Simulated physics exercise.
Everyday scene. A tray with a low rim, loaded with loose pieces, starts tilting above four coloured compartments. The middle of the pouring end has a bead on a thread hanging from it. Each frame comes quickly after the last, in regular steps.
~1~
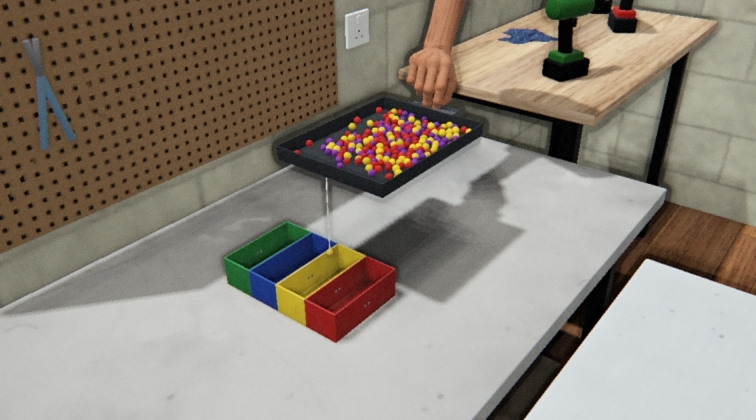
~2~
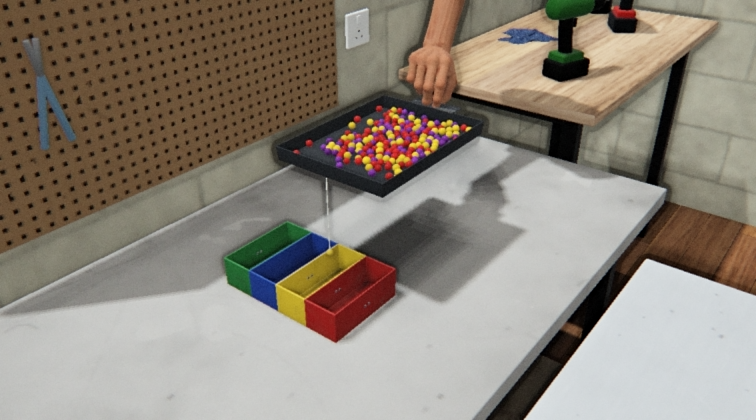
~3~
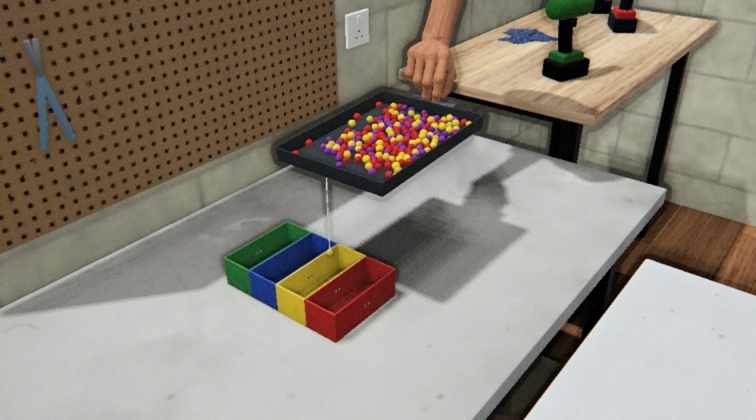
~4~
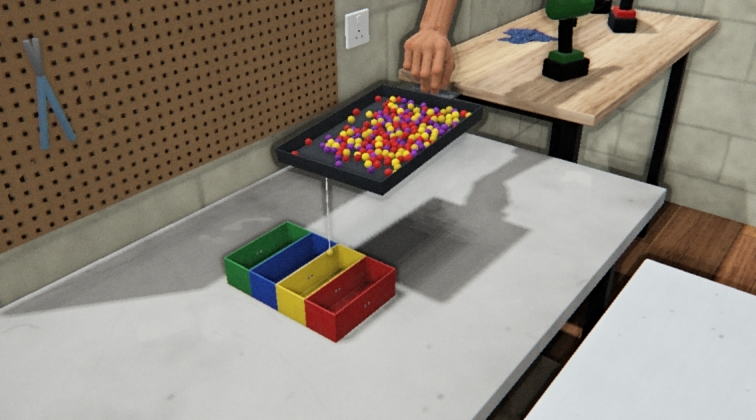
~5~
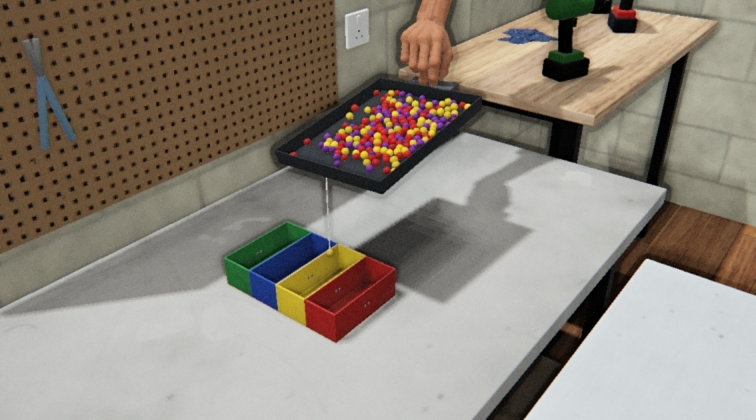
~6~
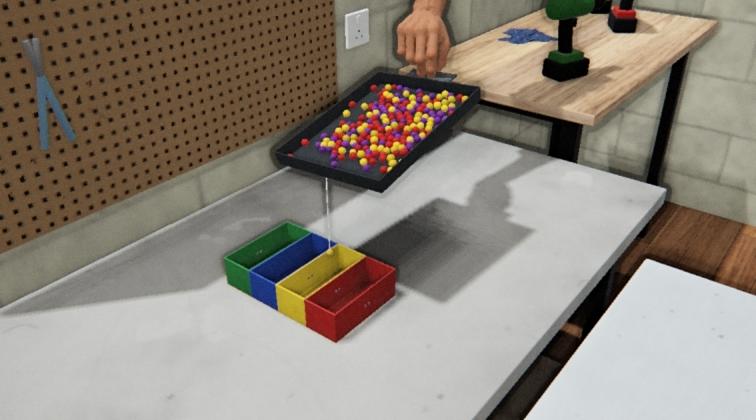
A hand gripped the far end of a dark tray of colourful beads above green, blue, yellow and red compartments, then gradually raised that end, and the beads shifted slightly across the tray.
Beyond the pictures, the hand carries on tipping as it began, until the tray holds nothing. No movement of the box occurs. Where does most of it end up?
Most ends up in the green cell.
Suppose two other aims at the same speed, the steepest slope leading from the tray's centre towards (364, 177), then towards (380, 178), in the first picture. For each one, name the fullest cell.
The red one, then the cell in red.
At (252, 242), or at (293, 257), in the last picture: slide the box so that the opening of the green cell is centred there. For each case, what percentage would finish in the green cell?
20, then 20 %.
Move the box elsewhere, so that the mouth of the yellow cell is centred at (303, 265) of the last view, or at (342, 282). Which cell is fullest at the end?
So it would be blue first and the green one after that.
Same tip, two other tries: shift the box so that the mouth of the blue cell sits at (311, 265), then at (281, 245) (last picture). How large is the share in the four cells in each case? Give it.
Close to 60 %, followed by close to 90 %.
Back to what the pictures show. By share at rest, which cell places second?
That would be the cell in blue, just behind the top one.
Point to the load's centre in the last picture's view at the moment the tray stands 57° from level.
Roughly at (320, 139).
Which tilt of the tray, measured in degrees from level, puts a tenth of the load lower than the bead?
Reading: Some 90°.
Shortly afterwards, tray tipped steeply; all but a few on the tray; only a few in the blue cell; only a few in the green cell; only a few falling or outside the box.
Next, tray tipped right over; near half on the tray; near a quarter in the green cell; a little in the blue cell; only a few in the yellow cell; near a quarter falling or outside the box.
Some moments later, tray tipped past a quarter turn; near half in the green cell; near a quarter in the blue cell; a little in the yellow cell; only a few in the red cell; a little falling or outside the box.
In the end, tray tipped past a quarter turn; near half in the green cell; near a quarter in the blue cell; a little in the yellow cell; only a few in the red cell; a little outside the box.
